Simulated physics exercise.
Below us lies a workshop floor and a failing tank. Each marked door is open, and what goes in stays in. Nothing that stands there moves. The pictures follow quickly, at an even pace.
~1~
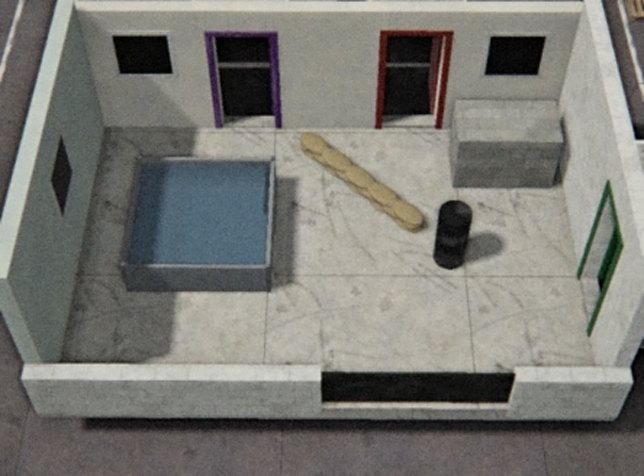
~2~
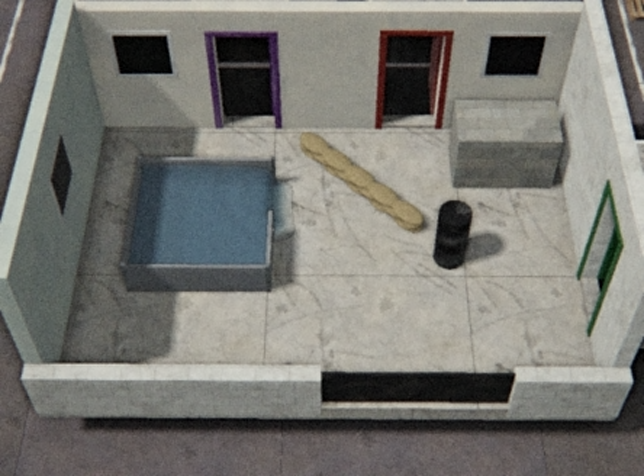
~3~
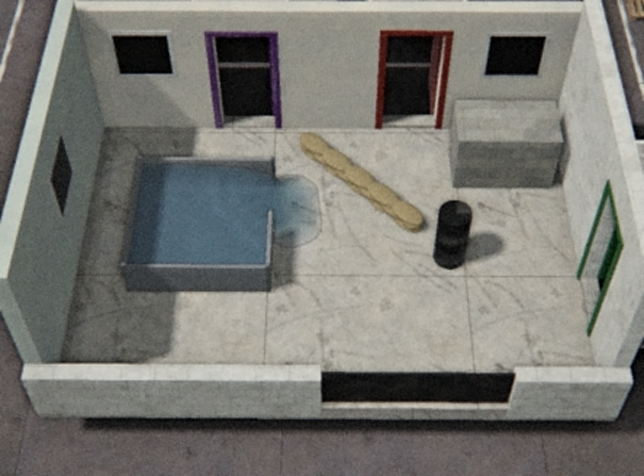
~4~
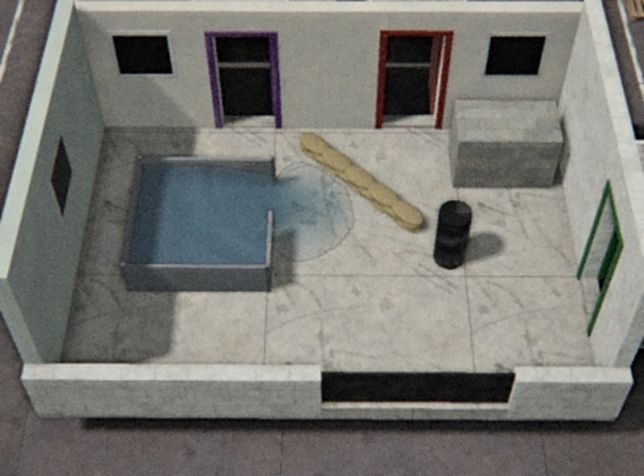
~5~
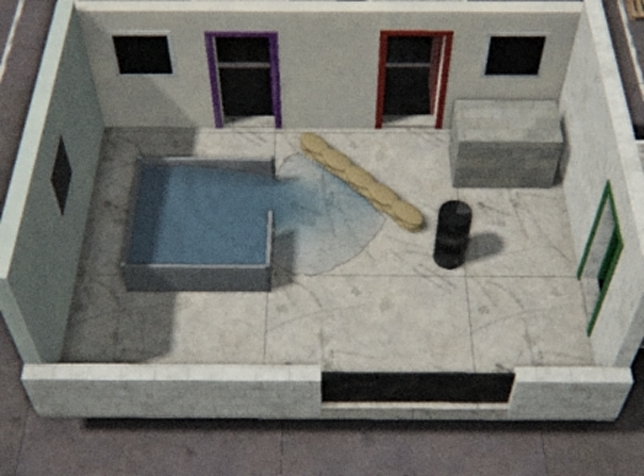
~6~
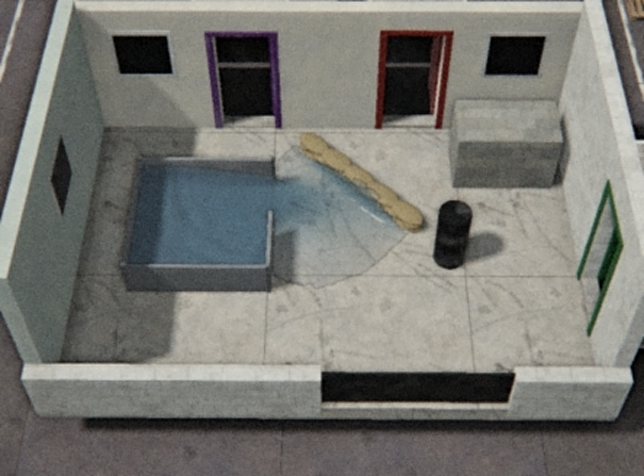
Water pours from a gap in the tank's right side and spreads across the pale floor.
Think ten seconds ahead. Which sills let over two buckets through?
The green door admits no more than that; the purple door lets in a lot; the red door admits no more than that.
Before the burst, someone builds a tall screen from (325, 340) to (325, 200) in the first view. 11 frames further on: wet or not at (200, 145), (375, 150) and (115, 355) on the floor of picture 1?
One after the other: Wet, flooded, no water.
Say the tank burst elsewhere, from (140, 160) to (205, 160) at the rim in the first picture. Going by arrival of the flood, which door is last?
I say the green one.
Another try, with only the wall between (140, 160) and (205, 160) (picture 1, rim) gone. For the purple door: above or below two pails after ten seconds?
In short: Purple door is over.
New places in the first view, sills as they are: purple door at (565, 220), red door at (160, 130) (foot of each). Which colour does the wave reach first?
It is the red one.
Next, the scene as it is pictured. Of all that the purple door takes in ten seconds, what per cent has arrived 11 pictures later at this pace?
Roughly 5 per cent.
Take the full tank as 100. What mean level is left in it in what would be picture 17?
Some 60 per cent.
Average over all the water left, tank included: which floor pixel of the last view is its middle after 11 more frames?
I would point to (262, 236).
A moment on, water covers 15 % of the floor; the green door not reached, the purple door not reached, the red door not reached.
Next, water covers 30 % of the floor; the green door not reached, the purple door under two buckets in, the red door not reached.
Then, water covers 50 % of the floor; the green door wet at the sill, nothing in, the purple door over two buckets in, the red door wet at the sill, nothing in.
Later, water covers 80 % of the floor; the green door wet at the sill, nothing in, the purple door over two buckets in, the red door wet at the sill, nothing in.
In the end, water covers 95 % of the floor; the green door under two buckets in, the purple door over two buckets in, the red door wet at the sill, nothing in.
